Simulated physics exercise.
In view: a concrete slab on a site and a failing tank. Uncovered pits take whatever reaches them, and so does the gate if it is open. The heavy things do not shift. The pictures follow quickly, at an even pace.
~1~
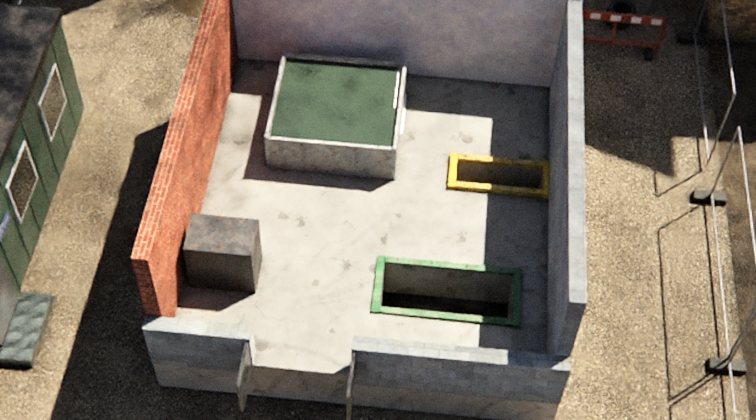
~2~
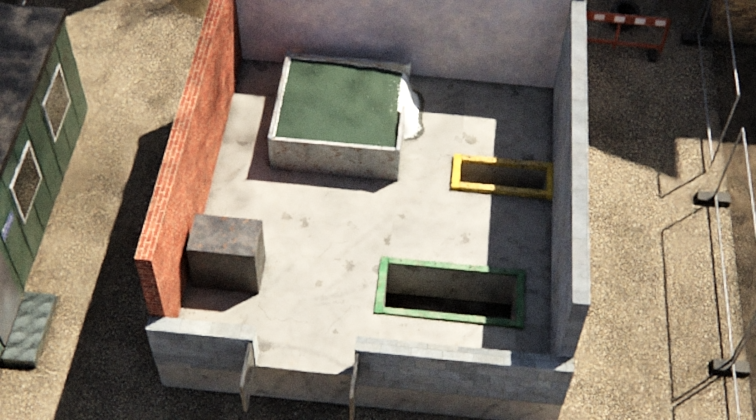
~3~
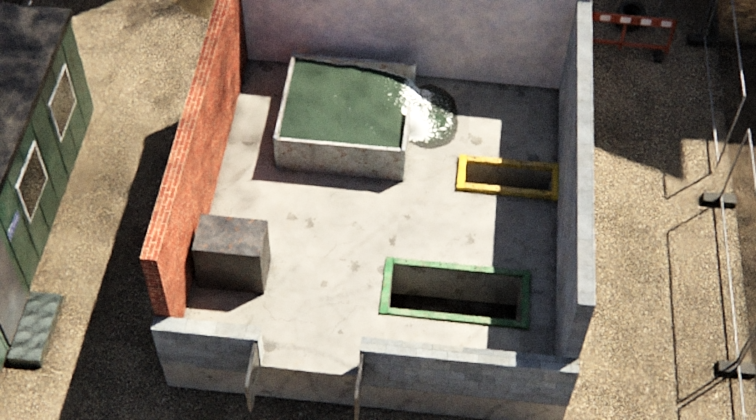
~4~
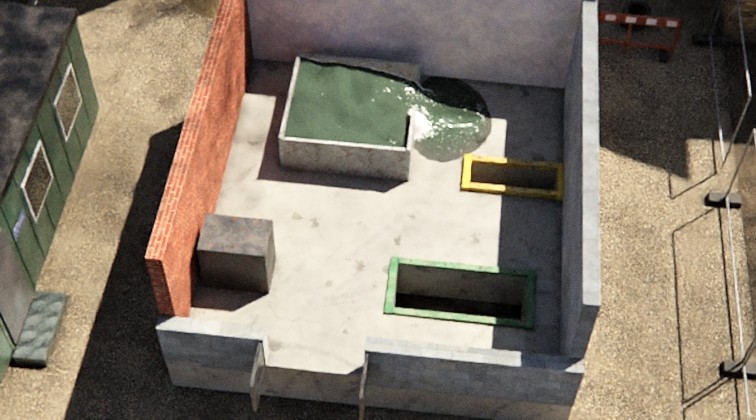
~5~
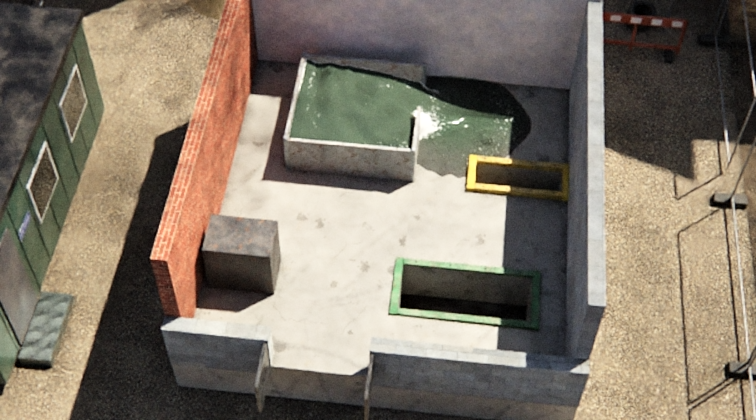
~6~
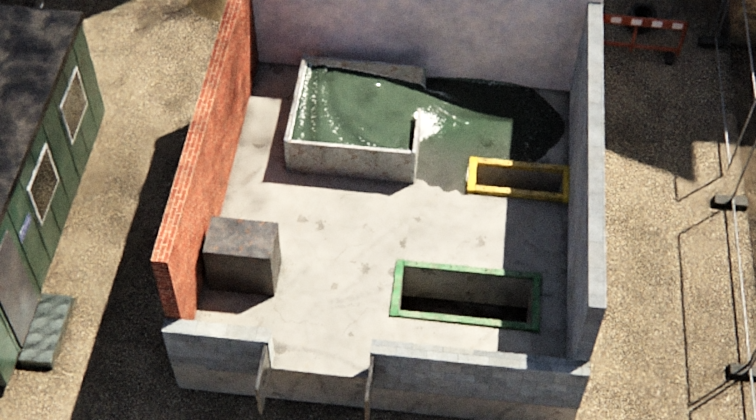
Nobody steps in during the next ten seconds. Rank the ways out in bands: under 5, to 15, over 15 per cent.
The gate takes not even 5 %; the yellow pit takes above 15 %; the green pit takes not even 5 %.
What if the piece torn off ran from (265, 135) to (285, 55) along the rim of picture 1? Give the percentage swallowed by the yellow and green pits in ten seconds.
Roughly, in per cent: Yellow 4, green 15.
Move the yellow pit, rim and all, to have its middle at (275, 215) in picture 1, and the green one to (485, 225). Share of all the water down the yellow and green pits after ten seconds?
Roughly, in per cent: Yellow 0, green 55.
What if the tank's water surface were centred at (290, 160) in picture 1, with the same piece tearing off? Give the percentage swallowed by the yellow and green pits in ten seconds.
Per cent: Yellow 25, green 6.
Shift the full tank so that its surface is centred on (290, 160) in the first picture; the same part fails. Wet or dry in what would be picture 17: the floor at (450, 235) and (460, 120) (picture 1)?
In turn: Under water, flooded.
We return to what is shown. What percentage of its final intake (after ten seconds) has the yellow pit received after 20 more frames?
Close to 40 %.
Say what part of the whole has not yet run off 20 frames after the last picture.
I make it 84 per cent.
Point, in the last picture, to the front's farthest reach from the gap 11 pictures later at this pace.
At about (566, 268).
A moment on, water covers 20 % of the floor; the gate 0 %, the yellow pit 0 %, the green pit 0 %.
Next, water covers 25 % of the floor; the gate 0 %, the yellow pit 3 %, the green pit 0 %.
Then, water covers 30 % of the floor; the gate 0 %, the yellow pit 16 %, the green pit 0 %.
Later, water covers 40 % of the floor; the gate 0 %, the yellow pit 31 %, the green pit 0 %.
In the end, water covers 70 % of the floor; the gate 0 %, the yellow pit 42 %, the green pit 1 %.
